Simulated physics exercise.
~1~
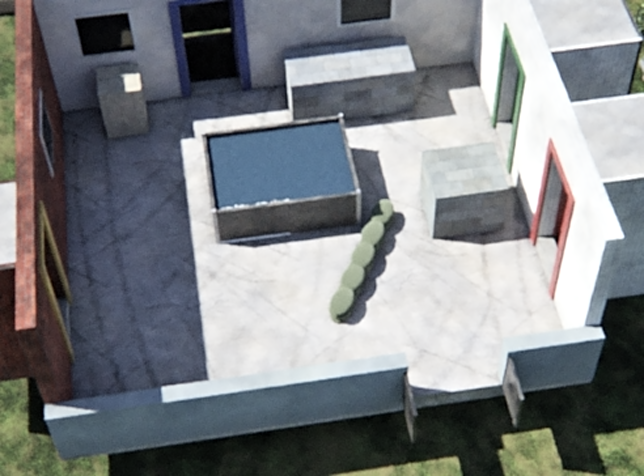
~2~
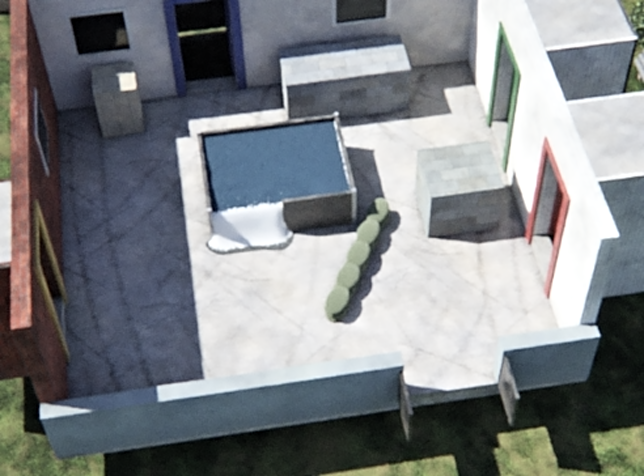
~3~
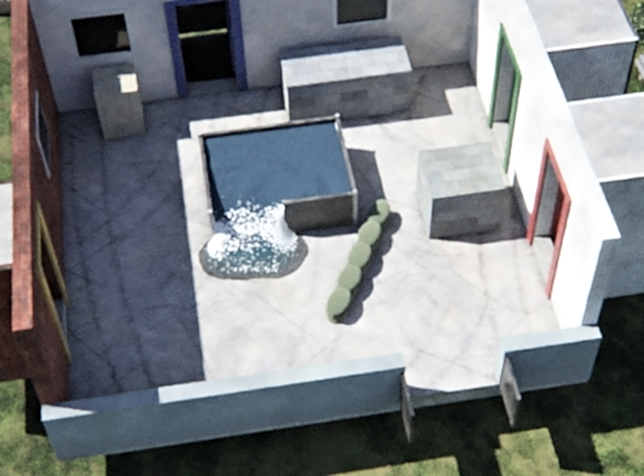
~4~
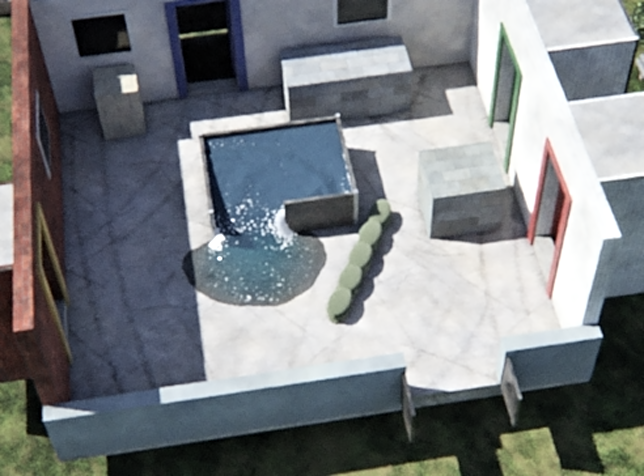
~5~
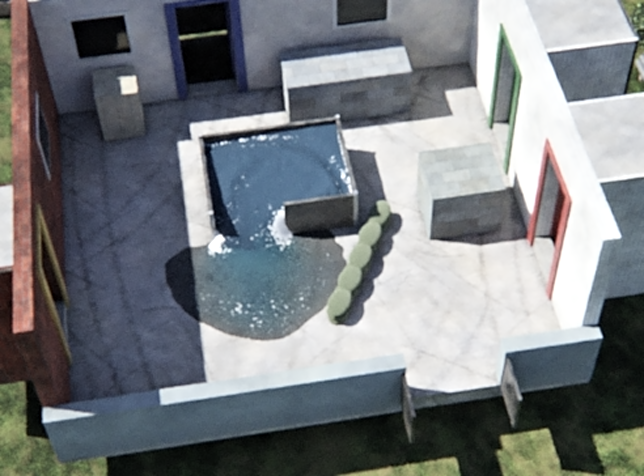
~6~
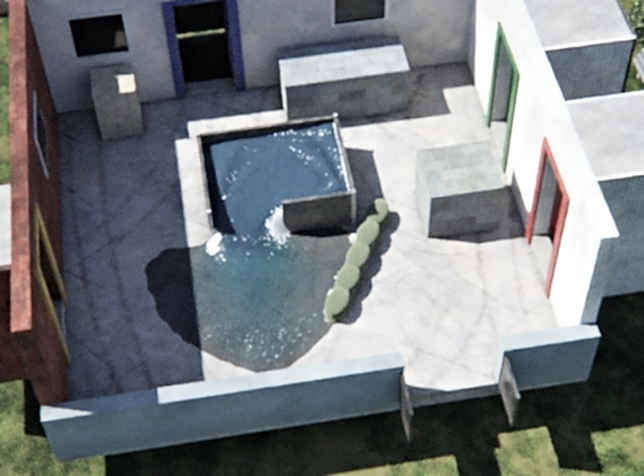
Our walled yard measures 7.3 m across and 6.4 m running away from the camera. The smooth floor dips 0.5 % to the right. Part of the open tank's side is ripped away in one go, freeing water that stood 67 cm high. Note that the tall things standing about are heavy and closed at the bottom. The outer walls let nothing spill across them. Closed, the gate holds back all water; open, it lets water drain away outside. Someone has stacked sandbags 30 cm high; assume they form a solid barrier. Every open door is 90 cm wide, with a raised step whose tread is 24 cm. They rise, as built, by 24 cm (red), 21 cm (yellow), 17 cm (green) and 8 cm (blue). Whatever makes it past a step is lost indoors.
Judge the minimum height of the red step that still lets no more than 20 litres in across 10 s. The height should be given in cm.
My estimate is 6.5 cm.
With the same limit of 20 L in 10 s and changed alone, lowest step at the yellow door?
I'd raise yellow to close to 9.0 cm.
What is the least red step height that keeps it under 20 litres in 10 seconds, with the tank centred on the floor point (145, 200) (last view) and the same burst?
Then about 11.0 centimetres at the least.
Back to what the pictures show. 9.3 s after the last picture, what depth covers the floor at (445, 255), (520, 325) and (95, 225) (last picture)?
Close to 5, 7 and 3 cm, one after the other.
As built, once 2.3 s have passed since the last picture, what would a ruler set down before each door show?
Centimetres: Red = 0, yellow = 13, green = 0, blue = 0.
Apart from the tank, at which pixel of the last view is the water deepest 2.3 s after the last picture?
(71, 432).
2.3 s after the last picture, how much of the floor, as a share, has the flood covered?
Approximately 40 % of it.
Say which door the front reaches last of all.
That would be the blue door.
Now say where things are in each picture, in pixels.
The first frame shows the open tank at (279, 166) is whole and still, 67 cm deep; the red door at (551, 228) is dry.
In the second frame, the gap is at (249, 226), the front 0.3 m out at (279, 247); the back of the open tank holds 67 cm.
In the third frame, the gap is at (250, 228), the front 0.8 m out at (265, 275); the back of the open tank holds 67 cm.
In the fourth frame, water pours out at (251, 229) and has run 1.3 m, to (255, 302); about 8 cm deep outside, 65 cm at the back.
In the fifth frame, the front is at (260, 335), 1.9 m from the gap at (250, 230); 3.6 m2 of floor is wet, 59 cm left at the back.
In the sixth frame, the front is at (259, 368), 2.5 m from the gap at (248, 228); 5.1 m2 of floor is wet, 56 cm left at the back; 2.9 m in a straight line remain to the red door at (546, 226).
Then, 0.7 s after the last picture water covers 25 % of the floor, deepest (34 cm) near (236, 248); it has not reached the red door.
Then, 2.3 s after the last picture water covers 40 % of the floor, deepest (30 cm) near (71, 432); it has not reached the red door.
Then, 9.3 s after the last picture water covers 90 % of the floor, deepest (11 cm) near (277, 103); 8 cm at the red door, 0 litres in over its 24 cm step.
At the red door as built, the water peaked near 10 cm, 7.3 s after the last picture.
Run again over the same 10 s with other heights there, 33 litres in over 5.5 cm, 12 litres over 7 cm. The limit of 20 litres is kept from about 6.5 cm up.
